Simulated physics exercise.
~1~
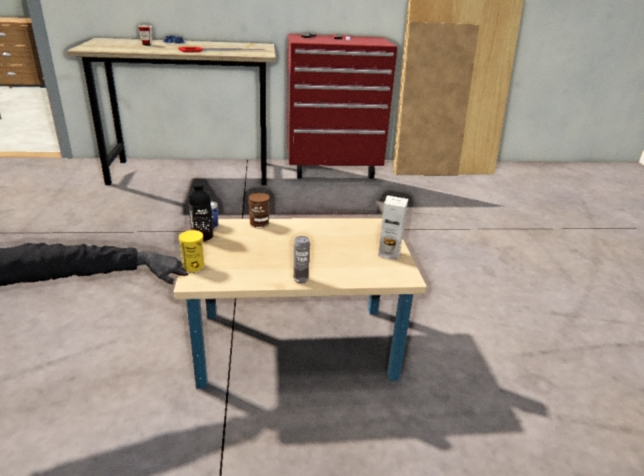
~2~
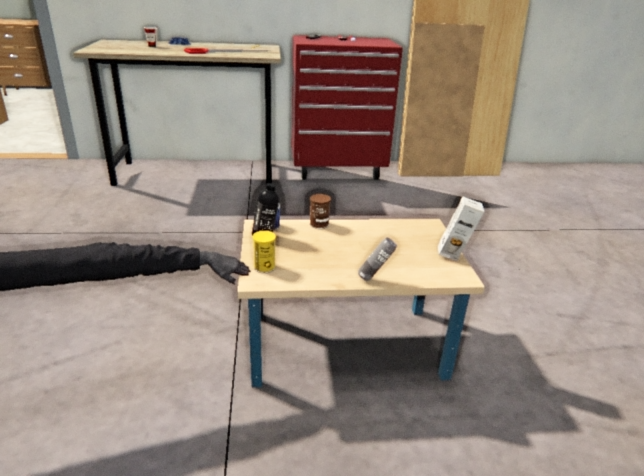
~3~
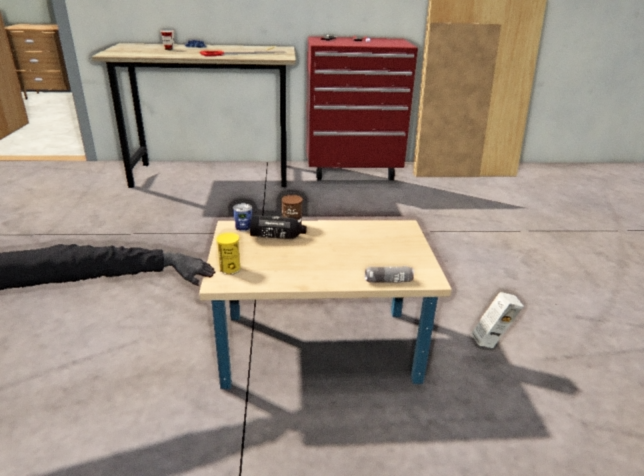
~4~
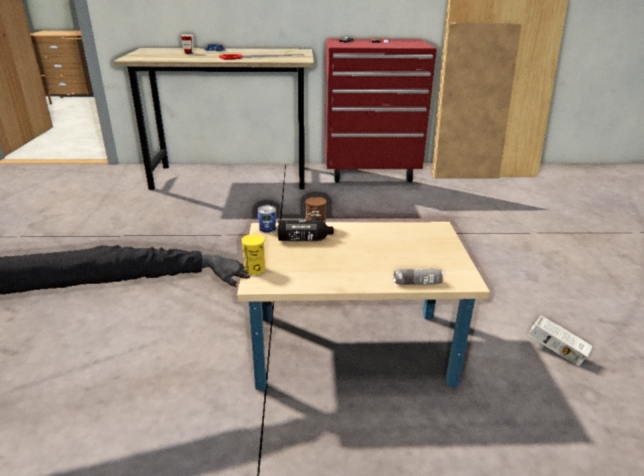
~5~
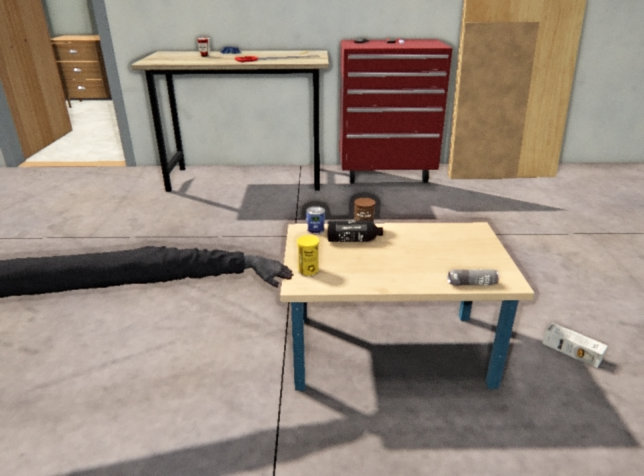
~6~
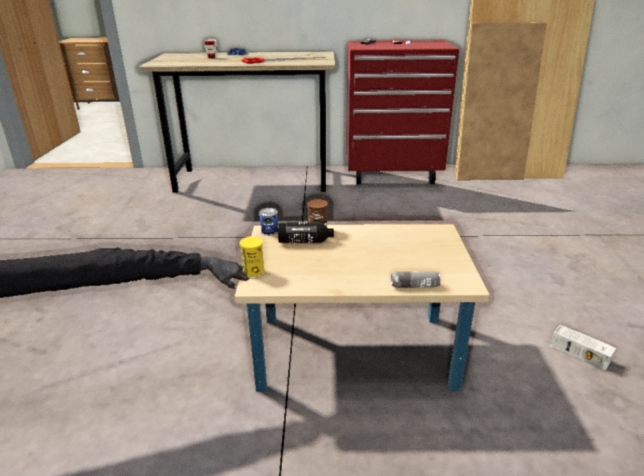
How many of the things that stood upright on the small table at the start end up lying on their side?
Three of them end up on their side, the white carton on the floor and the grey can and black bottle on the table.
